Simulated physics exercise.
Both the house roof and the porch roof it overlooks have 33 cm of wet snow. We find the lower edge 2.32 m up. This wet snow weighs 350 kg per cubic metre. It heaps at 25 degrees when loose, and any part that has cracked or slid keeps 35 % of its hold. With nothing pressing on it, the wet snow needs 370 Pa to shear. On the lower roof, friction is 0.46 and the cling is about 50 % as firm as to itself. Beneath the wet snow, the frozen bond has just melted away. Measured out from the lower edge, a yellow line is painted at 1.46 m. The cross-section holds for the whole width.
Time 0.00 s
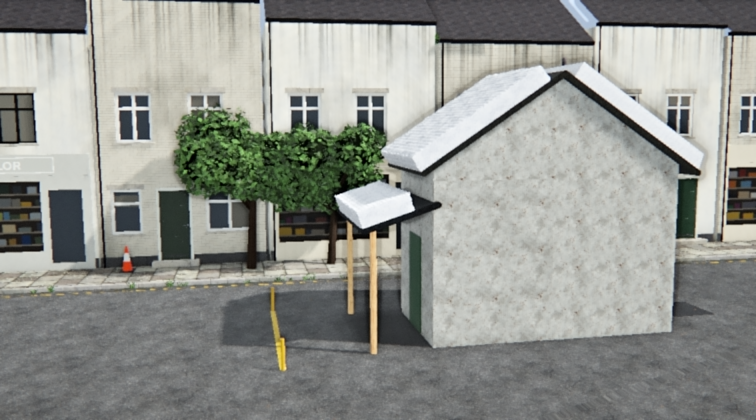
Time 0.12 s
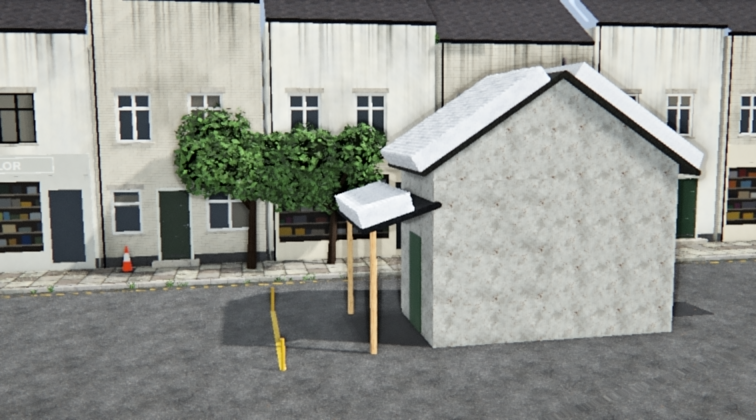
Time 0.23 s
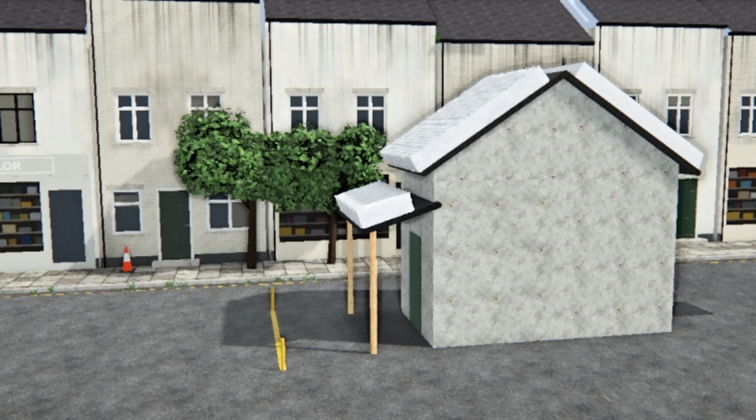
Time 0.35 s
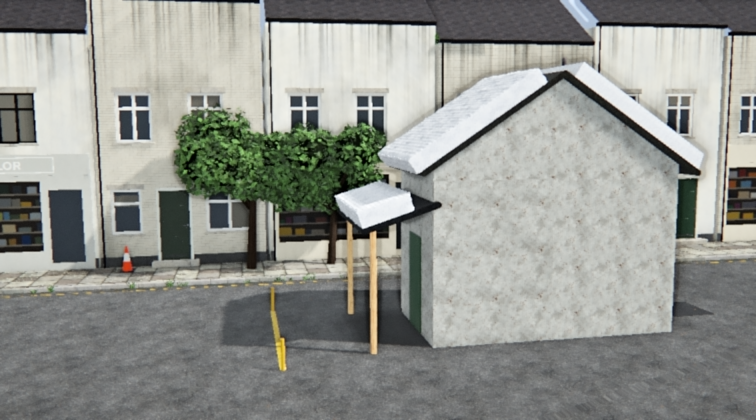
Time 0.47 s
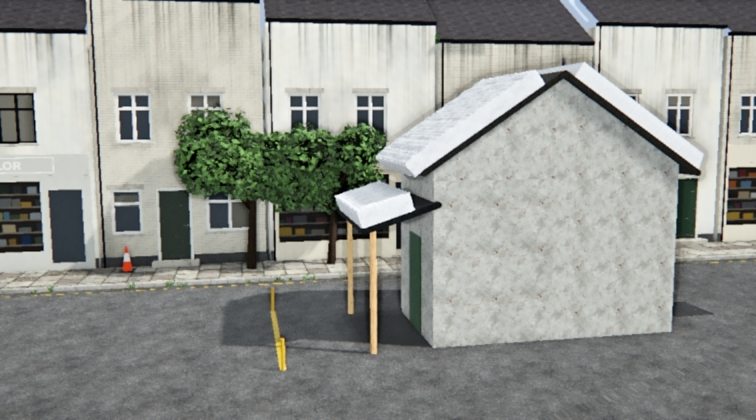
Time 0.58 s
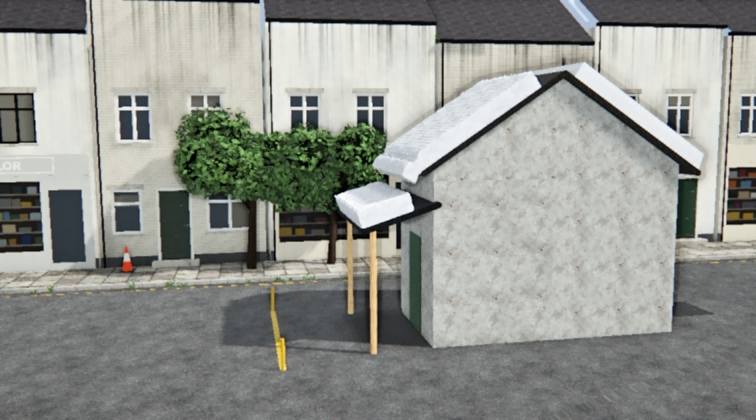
A small grey house with snow on its roof stood in front of a row of buildings, and the thick snow on its left slope slid slightly downward, creeping past the edge above the snowy porch.
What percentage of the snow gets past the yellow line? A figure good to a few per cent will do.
I would put it near 44 percent.
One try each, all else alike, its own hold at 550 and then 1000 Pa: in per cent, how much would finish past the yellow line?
Roughly 35 % followed by roughly 6 %.
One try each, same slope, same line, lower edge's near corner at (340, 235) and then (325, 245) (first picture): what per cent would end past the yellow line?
I'd expect around 40 percent the first time and around 30 percent the second.
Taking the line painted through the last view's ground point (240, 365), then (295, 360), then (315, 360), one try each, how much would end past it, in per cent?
One by one: 25 in a hundred, 50 in a hundred, 60 in a hundred.
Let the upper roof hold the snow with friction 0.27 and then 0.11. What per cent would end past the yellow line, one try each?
First some 55 %, after that some 60 %.
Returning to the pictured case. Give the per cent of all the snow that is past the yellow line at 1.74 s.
0 percent.
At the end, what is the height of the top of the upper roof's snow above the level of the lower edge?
I'd put it at around 0.7 m up.
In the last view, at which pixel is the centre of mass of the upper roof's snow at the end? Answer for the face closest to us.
Roughly at (275, 331).
After 1.12 s, none is below the lower edge and 0 % is past the line.
After 1.74 s, none is below the lower edge and 0 % is past the line.
After 2.37 s, 40 % is below the lower edge and 2 % is past the line.
After 3.00 s, 77 % is below the lower edge and 33 % is past the line.
After 4.10 s, at the end, 80 % is below the lower edge and 44 % is past the line.
